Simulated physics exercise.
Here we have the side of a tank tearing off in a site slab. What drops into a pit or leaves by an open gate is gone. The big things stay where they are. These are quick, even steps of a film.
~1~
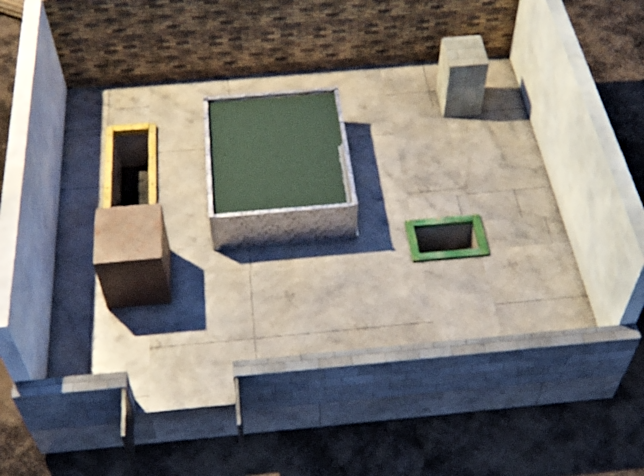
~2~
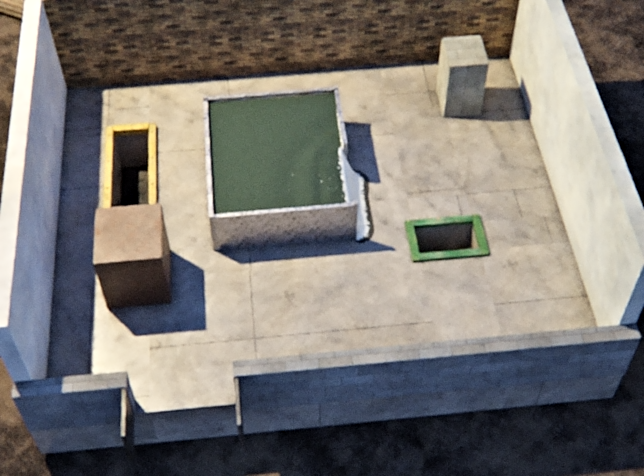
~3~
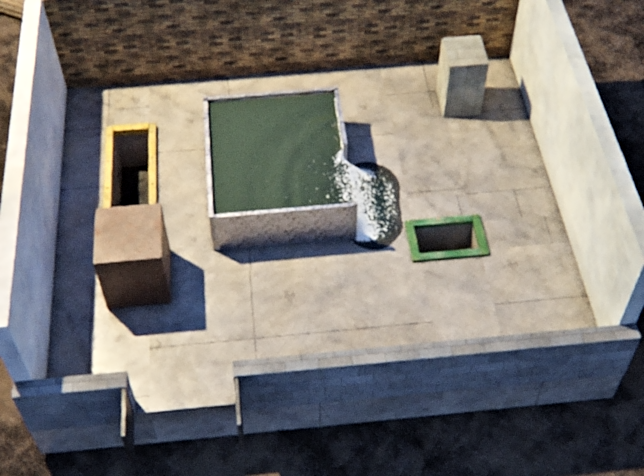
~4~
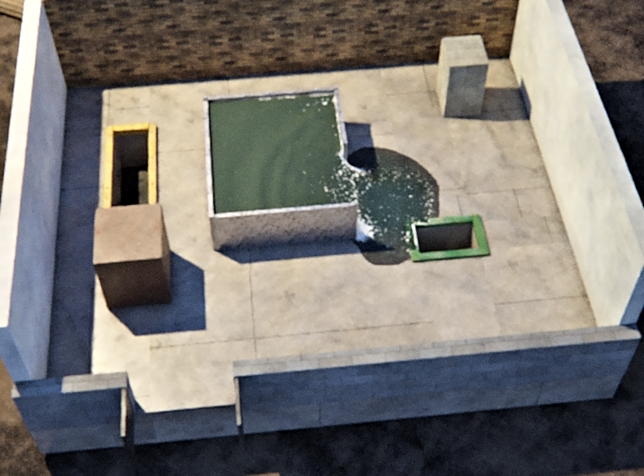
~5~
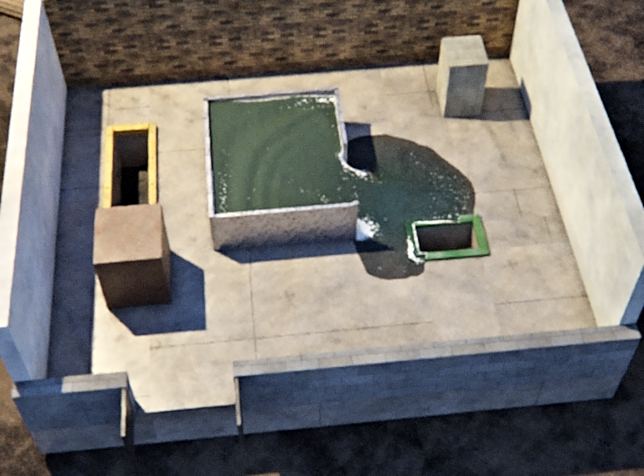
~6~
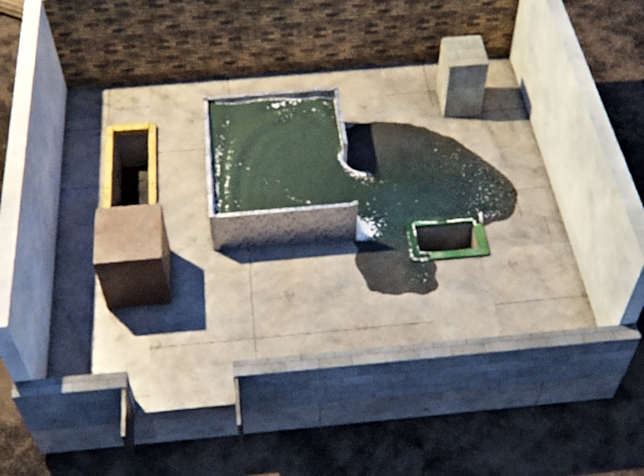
A square tank of green water tore open on its right side, and the water poured out across the pale slab, spreading right around the green-rimmed pit and toward the front.
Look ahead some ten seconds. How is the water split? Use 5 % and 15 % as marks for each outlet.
One by one: The gate takes under 5 %; the green pit takes over 15 %; the yellow pit takes under 5 %.
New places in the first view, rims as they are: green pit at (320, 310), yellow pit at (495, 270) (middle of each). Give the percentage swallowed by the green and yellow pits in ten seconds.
In per cent: Green 0, yellow 20.
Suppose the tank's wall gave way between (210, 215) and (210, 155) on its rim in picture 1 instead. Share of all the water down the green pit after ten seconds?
Per cent: Green 0.
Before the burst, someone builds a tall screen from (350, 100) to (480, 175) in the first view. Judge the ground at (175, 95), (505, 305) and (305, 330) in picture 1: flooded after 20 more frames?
As listed: Clear, flooded, clear.
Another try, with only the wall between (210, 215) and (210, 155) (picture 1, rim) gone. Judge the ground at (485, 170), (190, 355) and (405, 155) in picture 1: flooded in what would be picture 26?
In turn: Clear, covered, dry.
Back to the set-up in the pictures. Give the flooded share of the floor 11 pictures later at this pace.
About 30 per cent.
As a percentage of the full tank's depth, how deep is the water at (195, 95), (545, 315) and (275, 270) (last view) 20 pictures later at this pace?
In turn 0, 18 and 0 in a hundred.
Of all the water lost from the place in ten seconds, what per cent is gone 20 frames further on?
Some 60 per cent.
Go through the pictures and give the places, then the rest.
The first frame shows still water in the open tank at (277, 152).
In the second frame, the front is at (356, 174), out from the gap at (348, 194).
In the third frame, water pours out at (348, 196) and has run to (385, 171).
In the fourth frame, water pours out at (348, 197) and has run to (431, 181).
In the fifth frame, water pours out at (348, 198) and has run to (464, 181).
In the sixth frame, water pours out at (348, 197) and has run to (511, 200).
A moment on, water covers 25 % of the floor; the gate 0 %, the green pit 4 %, the yellow pit 0 %.
Next, water covers 30 % of the floor; the gate 0 %, the green pit 9 %, the yellow pit 0 %.
Then, water covers 40 % of the floor; the gate 0 %, the green pit 14 %, the yellow pit 0 %.
Later, water covers 70 % of the floor; the gate 0 %, the green pit 19 %, the yellow pit 0 %.
In the end, water covers 95 % of the floor; the gate 1 %, the green pit 22 %, the yellow pit 0 %.
